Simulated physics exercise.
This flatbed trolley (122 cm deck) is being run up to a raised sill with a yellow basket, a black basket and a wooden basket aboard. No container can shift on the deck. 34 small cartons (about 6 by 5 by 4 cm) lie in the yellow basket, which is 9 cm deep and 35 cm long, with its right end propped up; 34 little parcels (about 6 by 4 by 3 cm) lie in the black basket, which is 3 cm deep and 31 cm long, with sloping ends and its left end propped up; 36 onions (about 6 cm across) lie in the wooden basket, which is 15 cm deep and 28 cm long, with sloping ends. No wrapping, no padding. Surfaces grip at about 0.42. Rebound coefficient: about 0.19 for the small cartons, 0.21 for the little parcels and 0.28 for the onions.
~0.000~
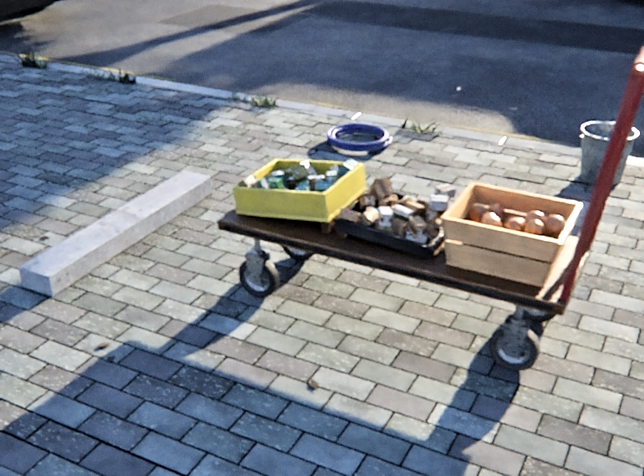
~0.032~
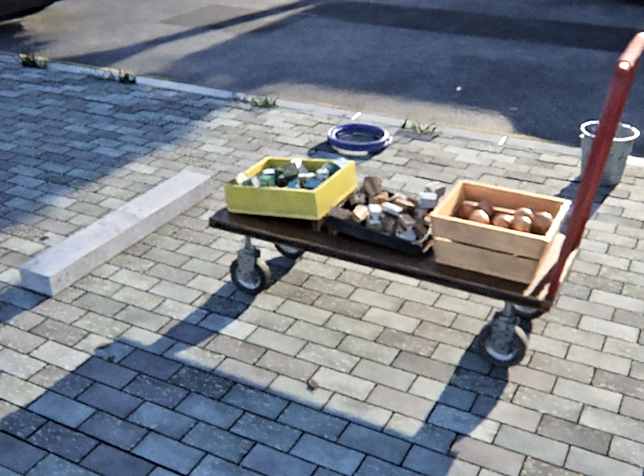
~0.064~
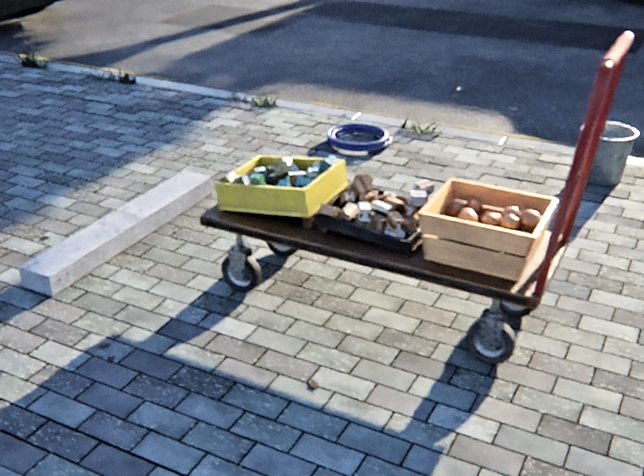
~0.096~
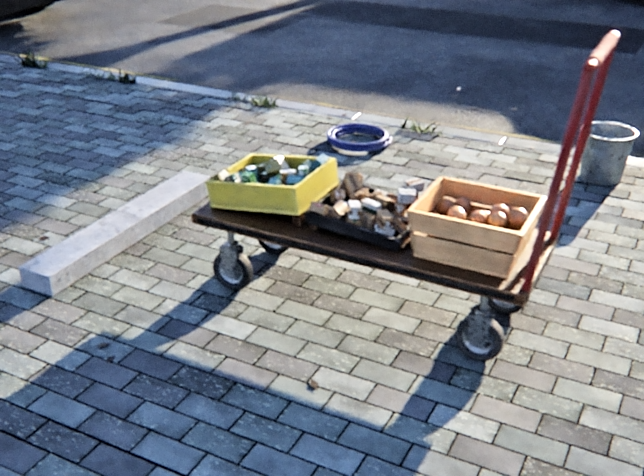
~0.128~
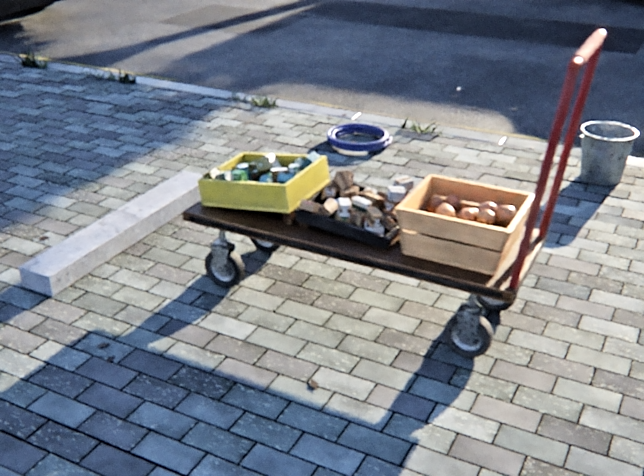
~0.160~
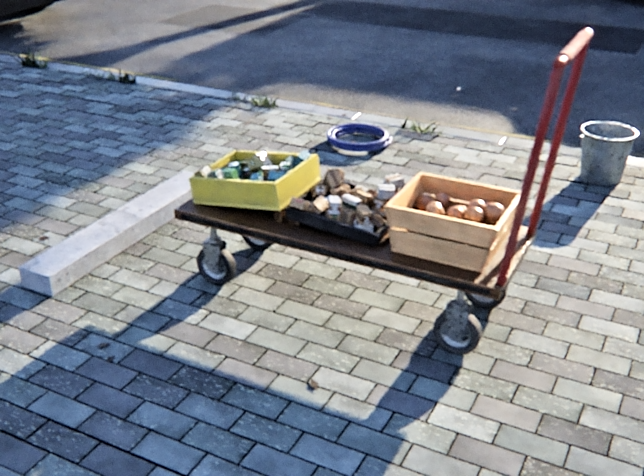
On grey paving, a flatbed trolley carrying three open boxes rolls slowly left toward a pale sill.
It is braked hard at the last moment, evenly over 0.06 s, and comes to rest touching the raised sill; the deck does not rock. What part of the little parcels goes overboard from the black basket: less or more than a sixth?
Out of the black basket go less than a sixth of the little parcels.
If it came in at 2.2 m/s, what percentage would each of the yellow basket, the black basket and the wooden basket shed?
Then yellow basket 0, black basket 10, wooden basket 0 per cent.
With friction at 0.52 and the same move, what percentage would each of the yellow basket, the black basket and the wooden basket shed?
In that case yellow basket 0, black basket 0, wooden basket 0 per cent.
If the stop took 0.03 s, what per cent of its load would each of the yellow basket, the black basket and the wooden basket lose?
Then yellow basket 0, black basket 0, wooden basket 0 per cent.
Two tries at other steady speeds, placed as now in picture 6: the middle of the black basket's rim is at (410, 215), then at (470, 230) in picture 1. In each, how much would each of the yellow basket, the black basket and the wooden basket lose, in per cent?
Yellow basket 0 then 20, black basket 0 then 30, wooden basket 0 then 10 per cent.
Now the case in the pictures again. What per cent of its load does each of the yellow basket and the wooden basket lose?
Yellow basket 0, wooden basket 0 per cent.
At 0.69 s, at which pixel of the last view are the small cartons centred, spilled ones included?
At about (157, 157).
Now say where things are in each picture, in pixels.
In the first frame (each is followed by its nearest rim corner in this view), black basket, (431, 247); yellow basket, (322, 193); 60 cm short of the stop; none out.
In the second frame, black basket, (420, 245); yellow basket, (312, 191); 56 cm short of the stop.
In the third frame, black basket, (409, 242); yellow basket, (302, 189); 52 cm short of the stop.
In the fourth frame, black basket, (398, 240); yellow basket, (293, 187); 49 cm short of the stop.
In the fifth frame, black basket, (387, 237); yellow basket, (283, 185); 45 cm short of the stop.
In the sixth frame, black basket, (377, 235); yellow basket, (273, 183); 41 cm short of the stop; none out.
After 0.47 s, braking starts.
After 0.57 s, yellow basket 34 in, 0 out, black basket 34 in, 0 out and wooden basket 36 in, 0 out.
After 0.69 s, yellow basket 34 in, 0 out, black basket 34 in, 0 out and wooden basket 36 in, 0 out.
After 0.92 s, yellow basket 34 in, 0 out, black basket 34 in, 0 out and wooden basket 36 in, 0 out.
When it is over (at 1.43 s), yellow basket 34 in, 0 out, black basket 34 in, 0 out and wooden basket 36 in, 0 out. Asked share, 0 of 34, 0 per cent.
